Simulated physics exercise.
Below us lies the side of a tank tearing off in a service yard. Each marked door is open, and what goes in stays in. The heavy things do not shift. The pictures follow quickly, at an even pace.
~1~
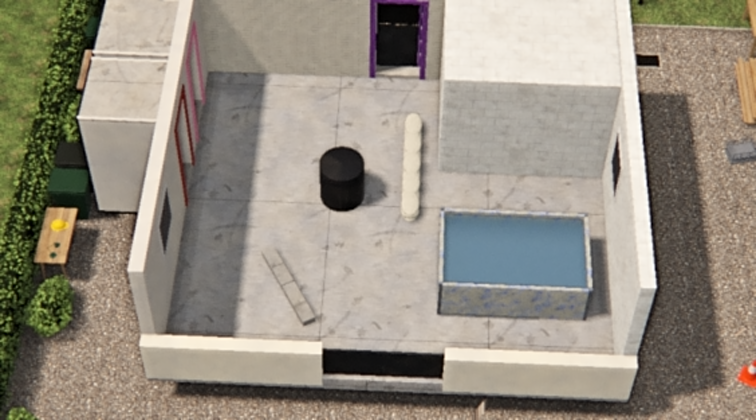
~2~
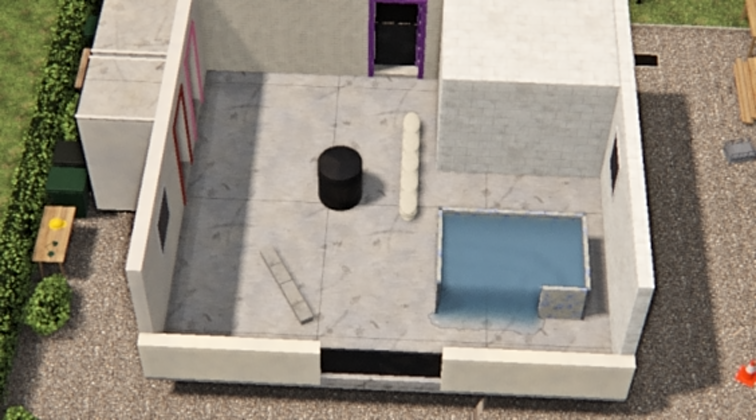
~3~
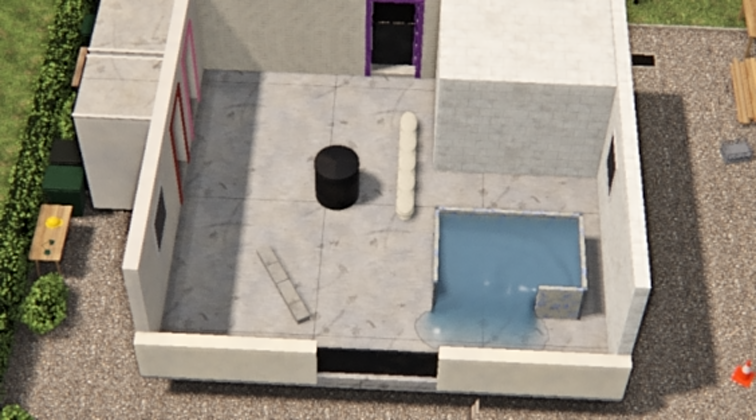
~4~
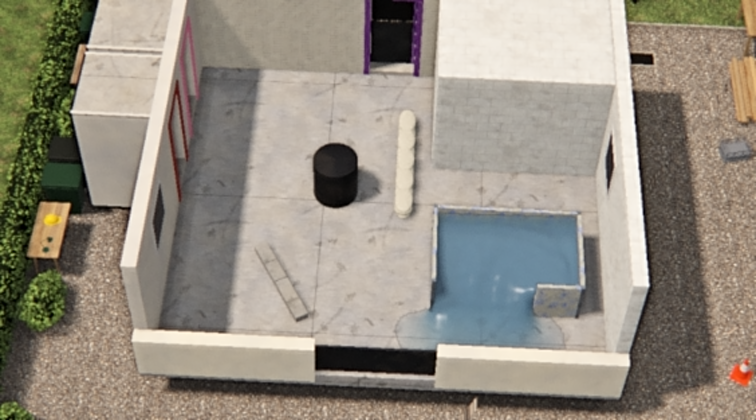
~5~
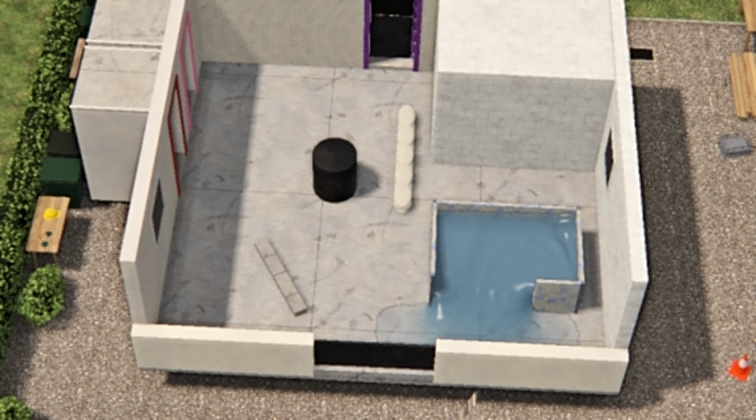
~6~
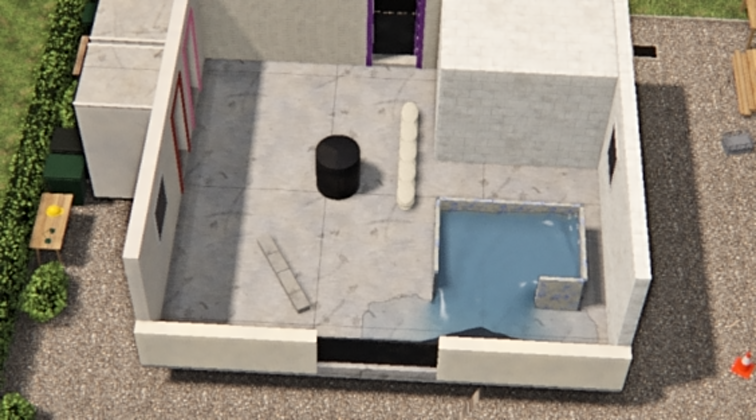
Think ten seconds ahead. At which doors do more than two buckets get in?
The pink door admits no more than that; the purple door admits no more than that; the red door admits no more than that.
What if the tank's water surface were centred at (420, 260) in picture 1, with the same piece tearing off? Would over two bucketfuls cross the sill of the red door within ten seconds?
In short: Red stays under.
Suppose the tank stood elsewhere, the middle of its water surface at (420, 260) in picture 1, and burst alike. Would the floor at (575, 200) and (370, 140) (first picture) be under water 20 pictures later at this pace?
As listed: Wet, free of water.
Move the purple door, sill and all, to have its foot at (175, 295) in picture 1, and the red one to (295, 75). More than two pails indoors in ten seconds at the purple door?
In short: The purple door lets more in.
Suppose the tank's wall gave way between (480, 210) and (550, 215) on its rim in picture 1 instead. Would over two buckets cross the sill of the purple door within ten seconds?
Purple door lets more in.
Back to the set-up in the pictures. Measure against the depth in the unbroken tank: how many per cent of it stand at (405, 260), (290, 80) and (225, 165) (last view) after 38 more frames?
About 4, 12 and 6 per cent.
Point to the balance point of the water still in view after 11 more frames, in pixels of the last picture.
Close to (463, 306).
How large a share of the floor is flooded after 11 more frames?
Near 35 in a hundred.
A moment on, water covers 15 % of the floor; the pink door not reached, the purple door not reached, the red door not reached.
Next, water covers 35 % of the floor; the pink door not reached, the purple door not reached, the red door not reached.
Then, water covers 55 % of the floor; the pink door not reached, the purple door not reached, the red door wet at the sill, nothing in.
Later, water covers 85 % of the floor; the pink door wet at the sill, nothing in, the purple door not reached, the red door wet at the sill, nothing in.
In the end, water covers 95 % of the floor; the pink door wet at the sill, nothing in, the purple door under two buckets in, the red door wet at the sill, nothing in.
